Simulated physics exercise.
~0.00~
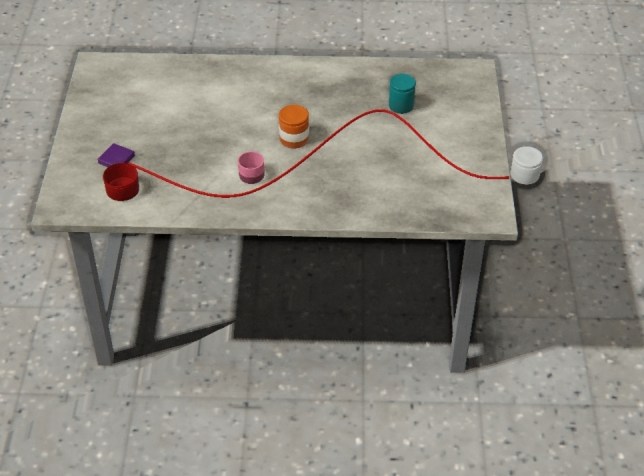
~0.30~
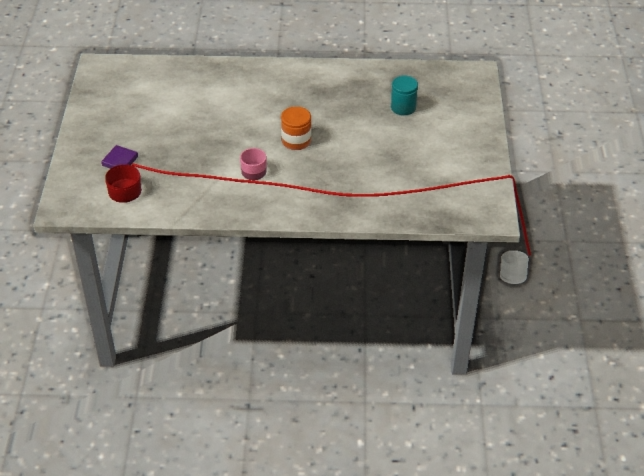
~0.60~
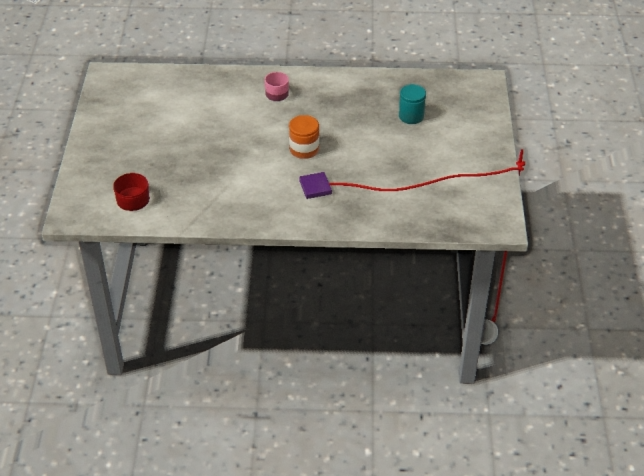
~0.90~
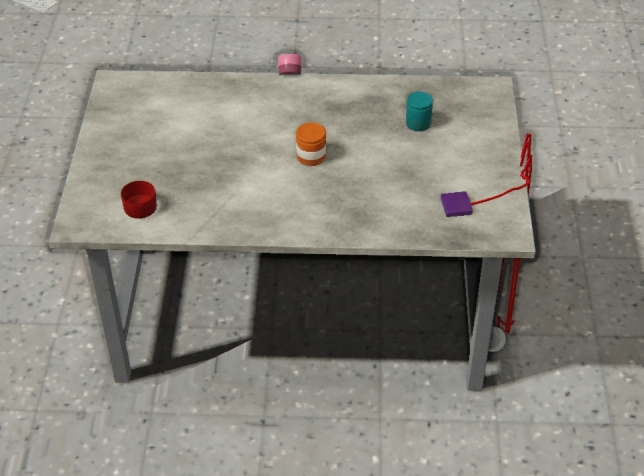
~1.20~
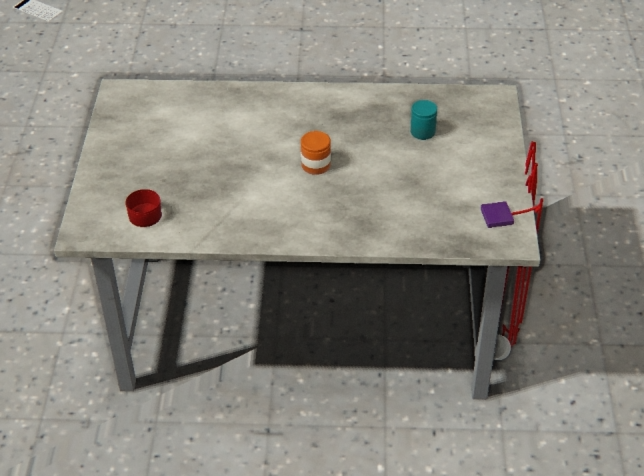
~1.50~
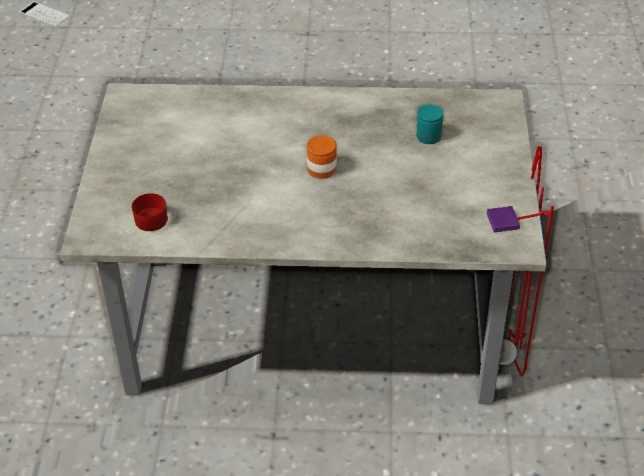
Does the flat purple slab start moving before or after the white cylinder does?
It starts after. The white cylinder is already dropping beside the table while the purple slab still sits in its place at the left.
Grey tabletop, white cylinder dropping off the right, red cord pulling purple slab toward that edge, pink mug falling off the back.
